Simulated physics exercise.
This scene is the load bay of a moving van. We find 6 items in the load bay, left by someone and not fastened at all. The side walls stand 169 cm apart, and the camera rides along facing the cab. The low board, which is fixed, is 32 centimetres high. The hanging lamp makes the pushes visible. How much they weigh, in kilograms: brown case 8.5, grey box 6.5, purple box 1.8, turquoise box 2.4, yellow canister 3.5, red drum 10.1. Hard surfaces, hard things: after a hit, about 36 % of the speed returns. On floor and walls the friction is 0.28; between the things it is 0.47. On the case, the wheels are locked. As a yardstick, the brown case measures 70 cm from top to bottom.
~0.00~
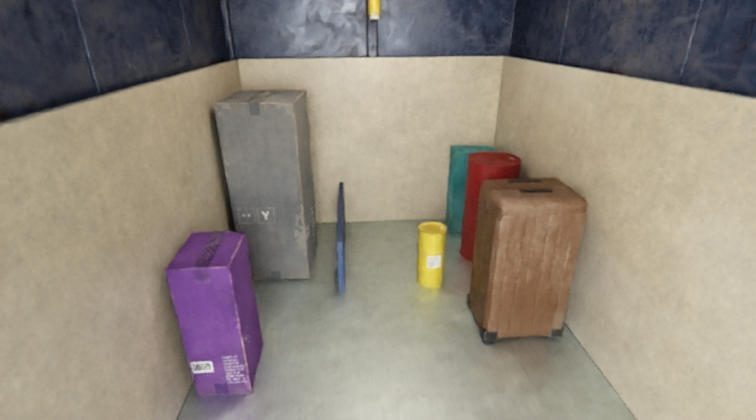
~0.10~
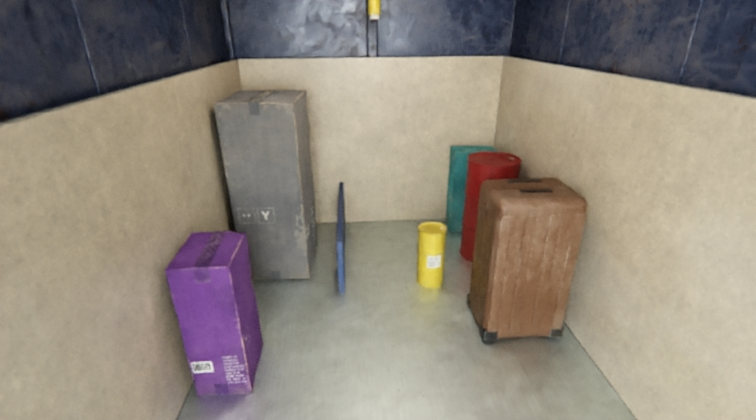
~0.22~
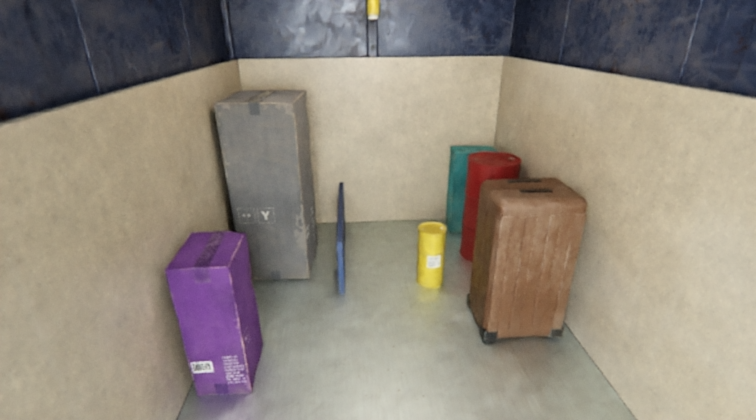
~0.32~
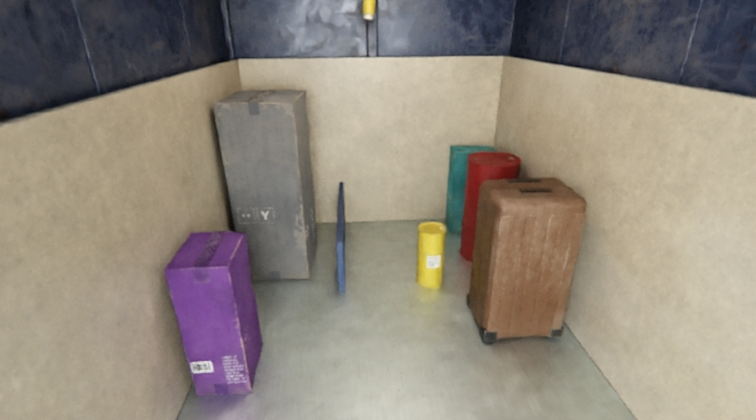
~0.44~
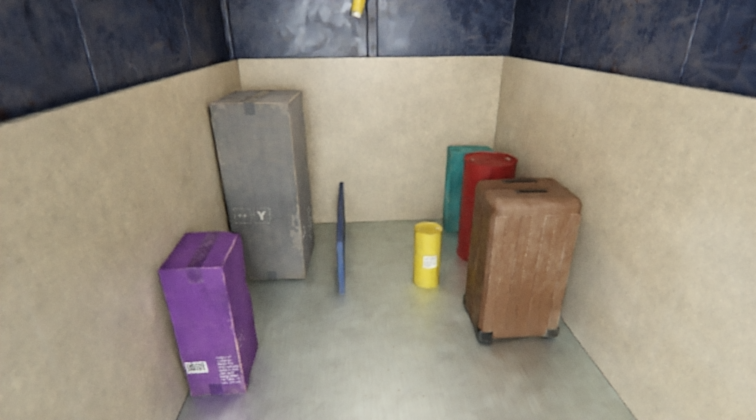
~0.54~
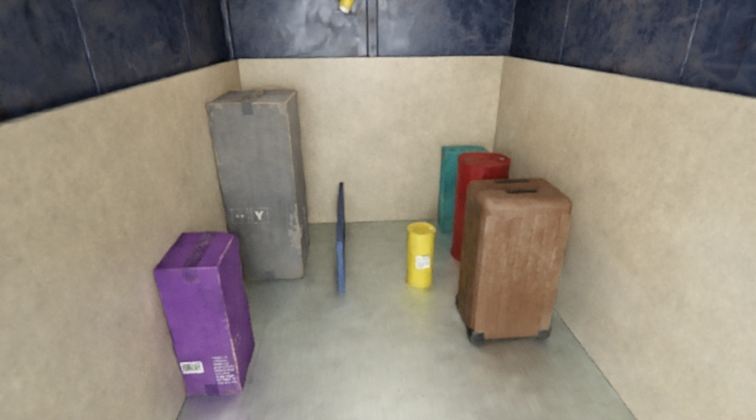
In a moving van's load bay, a yellow hanging lamp swings left, then the cases, boxes, canister and drum shift slightly left across the floor, staying upright, while the thin blue board between them stays in place.
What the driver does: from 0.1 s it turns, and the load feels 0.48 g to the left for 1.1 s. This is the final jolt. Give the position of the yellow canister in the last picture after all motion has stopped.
The yellow canister ends near (359, 258).
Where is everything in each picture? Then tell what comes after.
No push; yellow canister (431, 255); brown case (521, 259), in the first frame.
No push; purple box (222, 313), in the second frame.
Push 0.23 g left; brown case (521, 259), in the third frame.
Push 0.42 g left; grey box (274, 186); purple box (221, 313), in the fourth frame.
Push 0.48 g left, in the fifth frame.
Push 0.48 g left; yellow canister (420, 255) shifted 6 cm; brown case (508, 260) shifted 6 cm, in the sixth frame.
Around 0.74 s, push 0.48 g left; yellow canister shifted 20 cm near (396, 256); turquoise box shifted 20 cm; red drum shifted 20 cm.
Around 0.94 s, push 0.48 g left; yellow canister shifted 41 cm near (357, 258); turquoise box shifted 41 cm; brown case shifted 41 cm.
Around 1.04 s, push 0.31 g left; yellow canister shifted 40 cm near (359, 258); brown case shifted 54 cm; turquoise box shifted 55 cm.
Around 1.24 s, no push; yellow canister shifted 40 cm near (359, 258); brown case shifted 80 cm; turquoise box shifted 72 cm.
Finally (2.0 s), not toppled but over 15 cm from the start, brown case, turquoise box, yellow canister and red drum; the other 2 still in place (within 15 cm). Final places as that camera would see them, yellow canister near (359, 258).
